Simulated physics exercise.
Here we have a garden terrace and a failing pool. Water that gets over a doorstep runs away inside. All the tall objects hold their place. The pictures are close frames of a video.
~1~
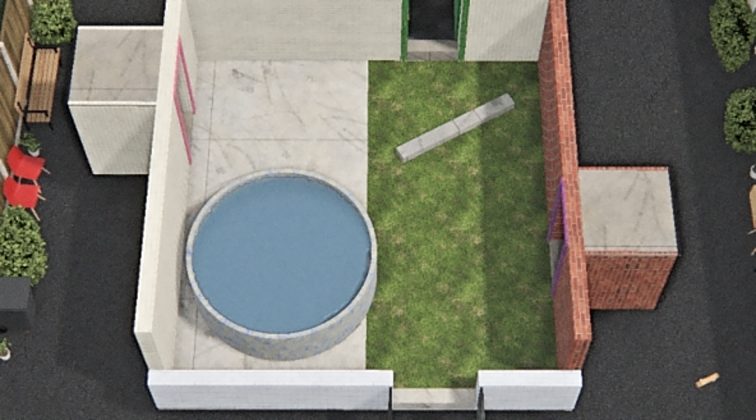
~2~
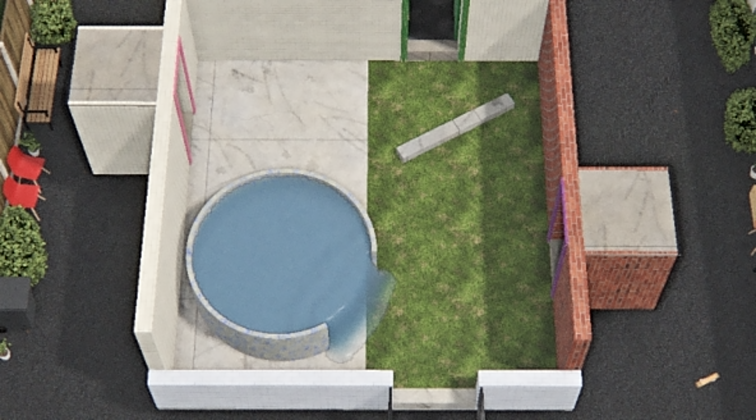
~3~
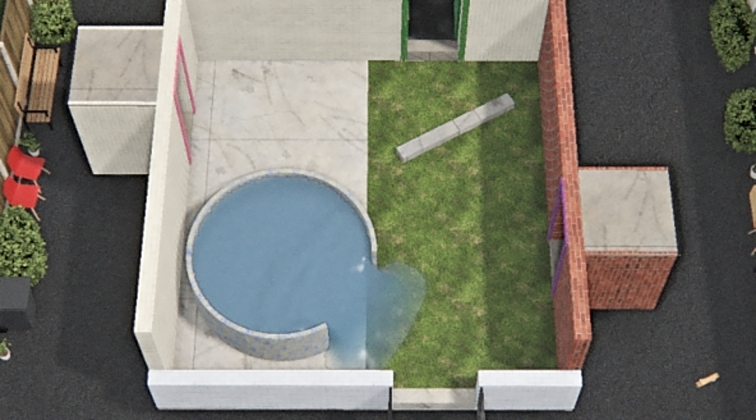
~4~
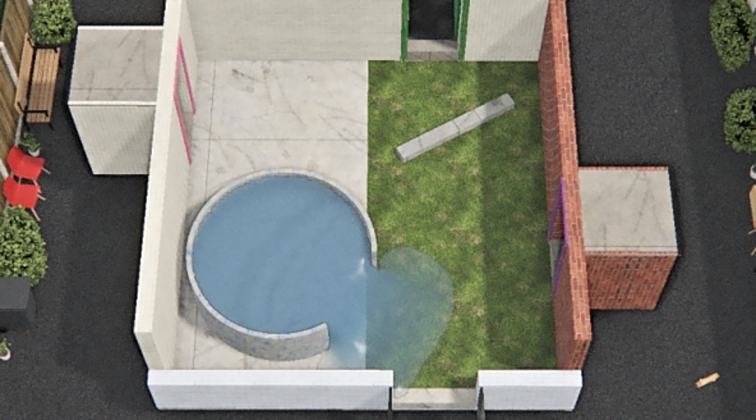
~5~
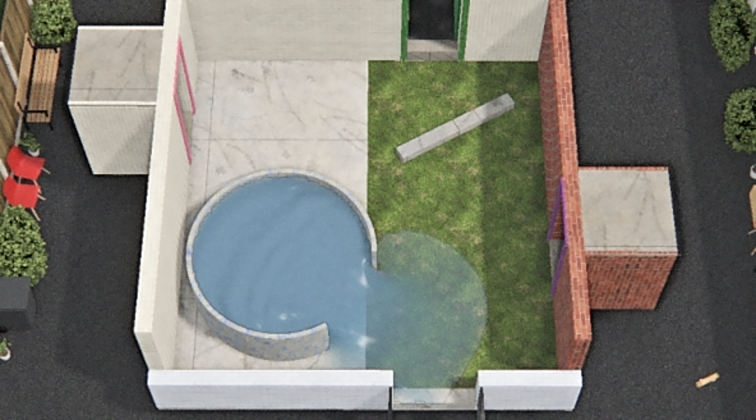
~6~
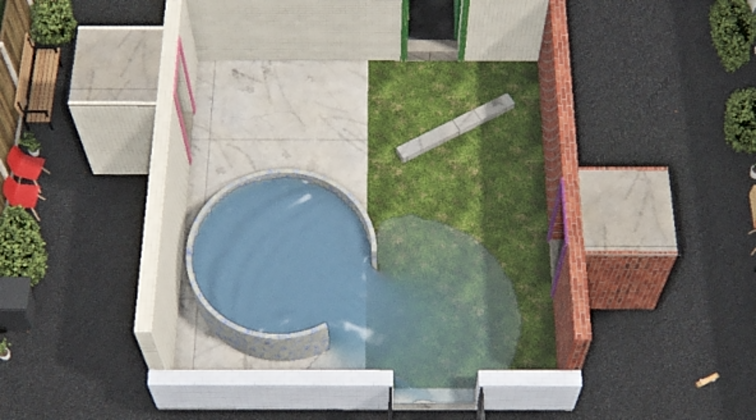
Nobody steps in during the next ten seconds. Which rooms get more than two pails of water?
In the end: The pink door stays under that; the purple door takes more than that; the green door stays under that.
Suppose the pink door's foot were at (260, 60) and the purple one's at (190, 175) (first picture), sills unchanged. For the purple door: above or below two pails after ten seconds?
In short: The purple one takes less.
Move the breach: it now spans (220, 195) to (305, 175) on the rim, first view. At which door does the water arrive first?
That is the pink one.
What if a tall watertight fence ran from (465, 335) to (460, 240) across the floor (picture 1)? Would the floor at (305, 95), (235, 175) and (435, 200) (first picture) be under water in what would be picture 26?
In that order: Free of water, free of water, flooded.
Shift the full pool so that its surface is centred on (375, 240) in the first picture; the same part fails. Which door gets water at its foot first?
That is the one in purple.
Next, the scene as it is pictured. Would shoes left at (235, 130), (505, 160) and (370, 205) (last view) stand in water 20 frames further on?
One after the other: Clear, covered, dry.
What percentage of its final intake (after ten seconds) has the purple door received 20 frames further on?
Close to 60 %.
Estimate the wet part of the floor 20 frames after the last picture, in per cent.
About 50 per cent.
A moment on, water covers 30 % of the floor; the pink door not reached, the purple door wet at the sill, nothing in, the green door not reached.
Next, water covers 35 % of the floor; the pink door not reached, the purple door under two buckets in, the green door not reached.
Then, water covers 50 % of the floor; the pink door not reached, the purple door over two buckets in, the green door not reached.
Later, water covers 85 % of the floor; the pink door wet at the sill, nothing in, the purple door far over two buckets in, the green door wet at the sill, nothing in.
In the end, water covers 95 % of the floor; the pink door wet at the sill, nothing in, the purple door far over two buckets in, the green door wet at the sill, nothing in.
